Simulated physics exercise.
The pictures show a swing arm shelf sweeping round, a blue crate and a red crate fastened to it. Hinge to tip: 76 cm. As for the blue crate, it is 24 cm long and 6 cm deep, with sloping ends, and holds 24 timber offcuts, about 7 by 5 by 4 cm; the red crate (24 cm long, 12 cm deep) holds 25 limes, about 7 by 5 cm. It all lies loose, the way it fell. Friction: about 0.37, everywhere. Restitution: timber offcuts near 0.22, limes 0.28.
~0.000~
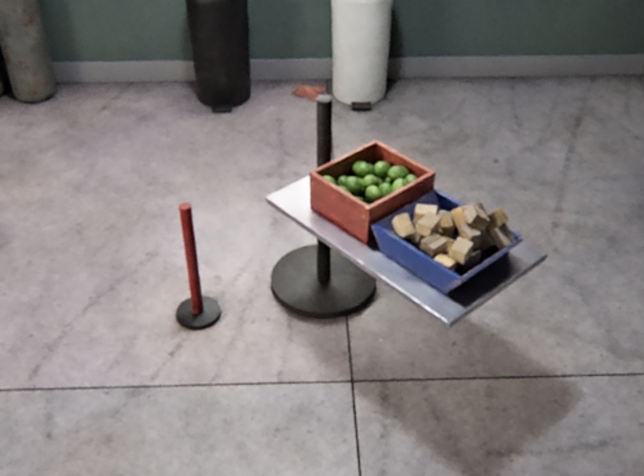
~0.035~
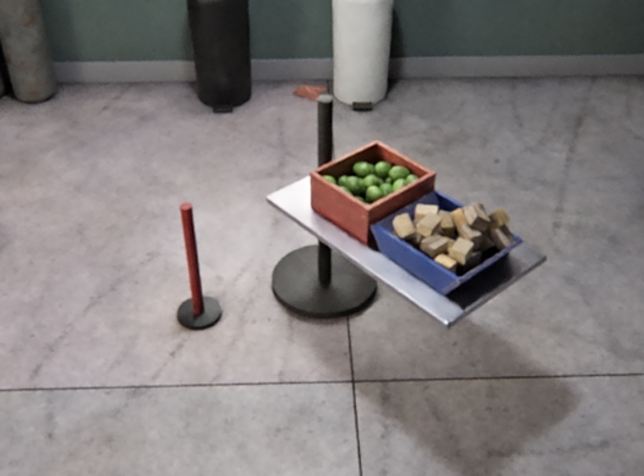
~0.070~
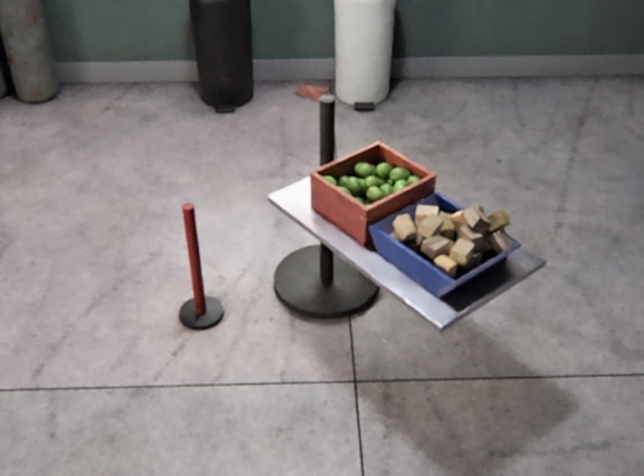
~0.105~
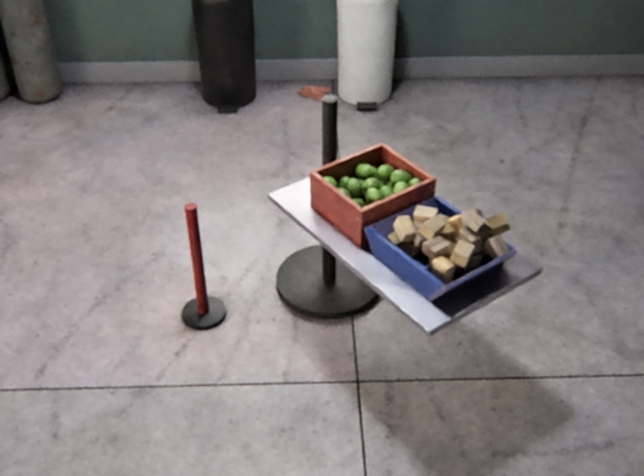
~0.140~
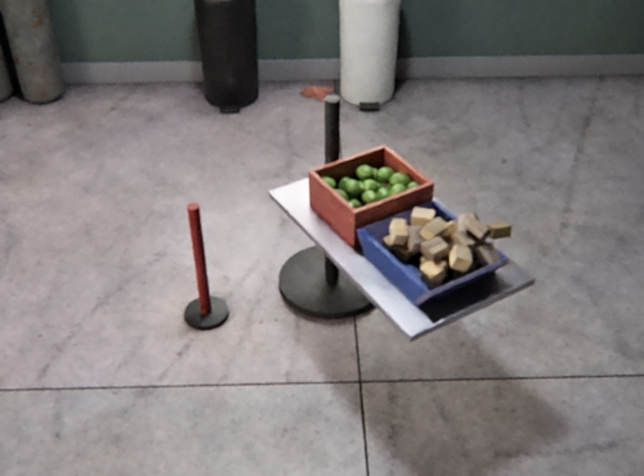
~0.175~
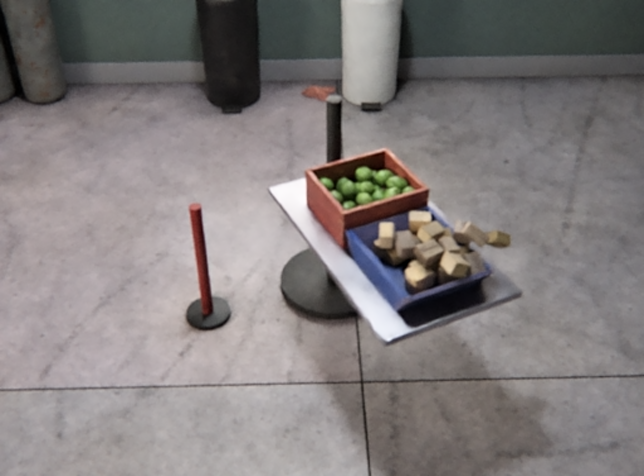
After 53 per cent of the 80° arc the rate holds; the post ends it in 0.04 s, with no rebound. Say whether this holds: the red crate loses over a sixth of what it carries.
It does not hold.
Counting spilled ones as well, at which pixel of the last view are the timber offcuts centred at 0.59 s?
Near (219, 250).
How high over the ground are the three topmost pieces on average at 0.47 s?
On average roughly 62 centimetres up.
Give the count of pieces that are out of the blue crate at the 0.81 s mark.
The blue crate is at around 12.
After 0.39 s, the shelf hits the red post.
After 0.47 s, 8 of 24 out of the blue crate and 0 of 25 out of the red crate.
After 0.59 s, 11 of 24 out of the blue crate and 0 of 25 out of the red crate.
After 0.81 s, 11 of 24 out of the blue crate and 0 of 25 out of the red crate.
Final count (at 1.25 s), 11 of 24 out of the blue crate and 0 of 25 out of the red crate. Asked share, 0 of 25, 0 per cent.
